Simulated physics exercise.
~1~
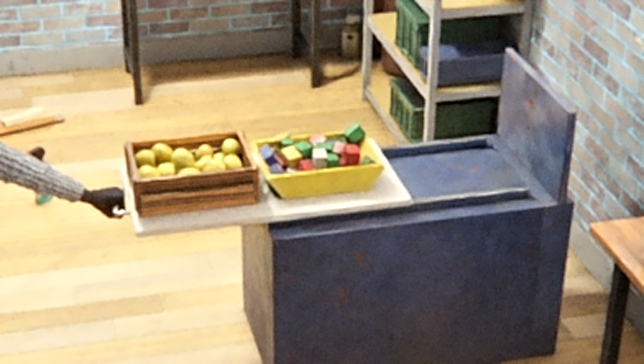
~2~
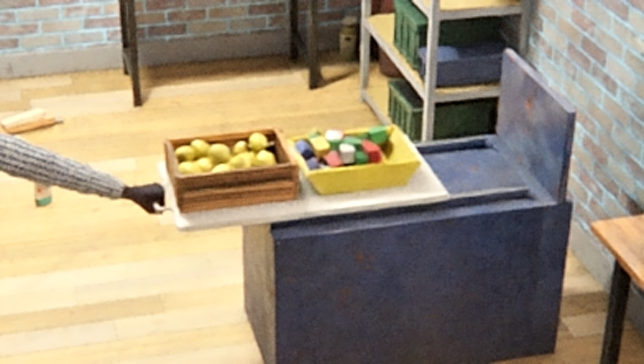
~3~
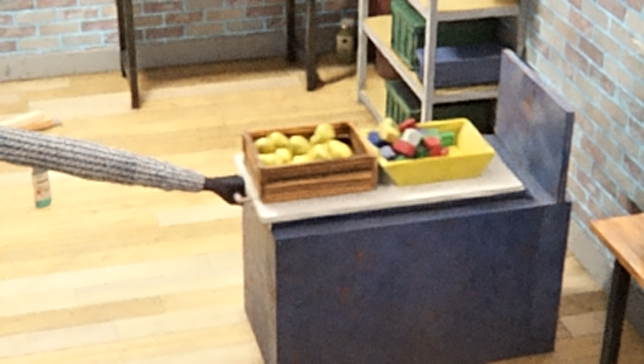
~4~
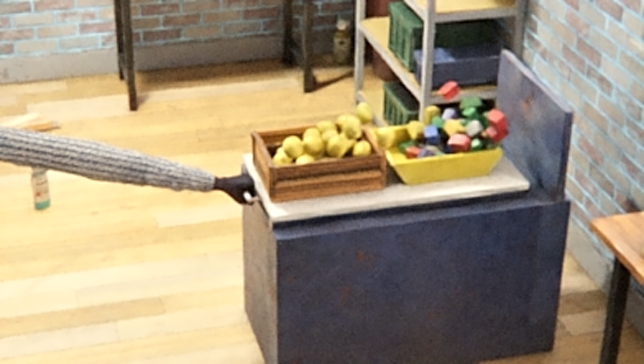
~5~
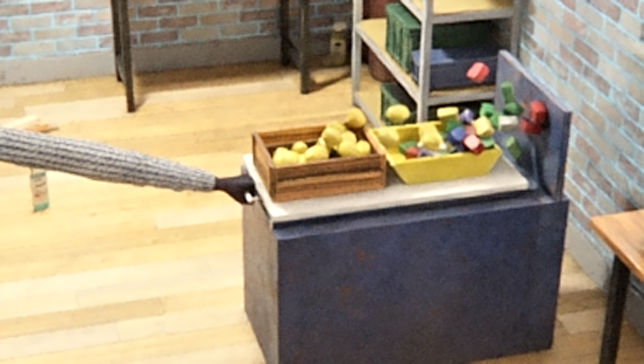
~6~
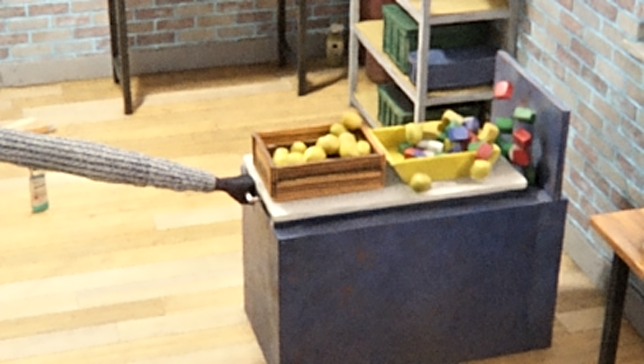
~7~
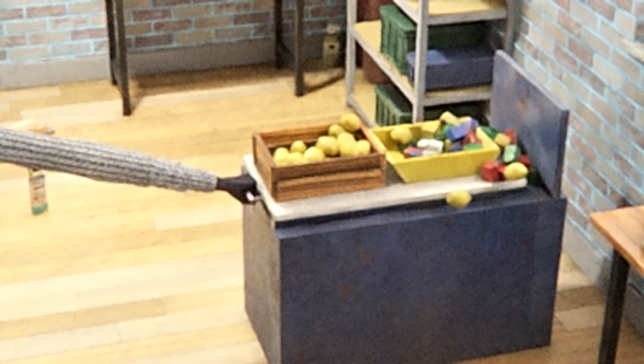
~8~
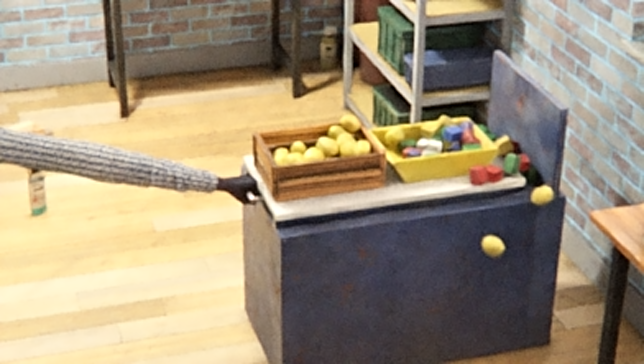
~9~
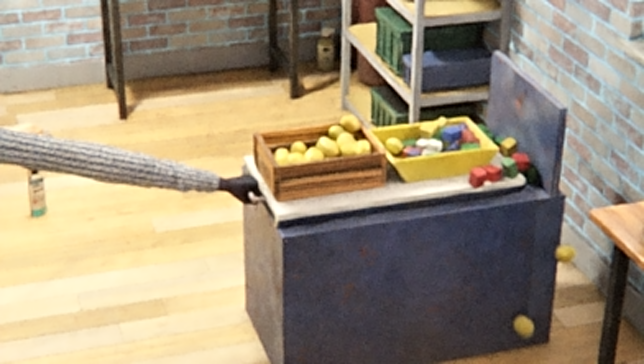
In a brick-walled room, a gloved hand pushing a sliding shelf right until it stops, coloured blocks spilling and two lemons falling.
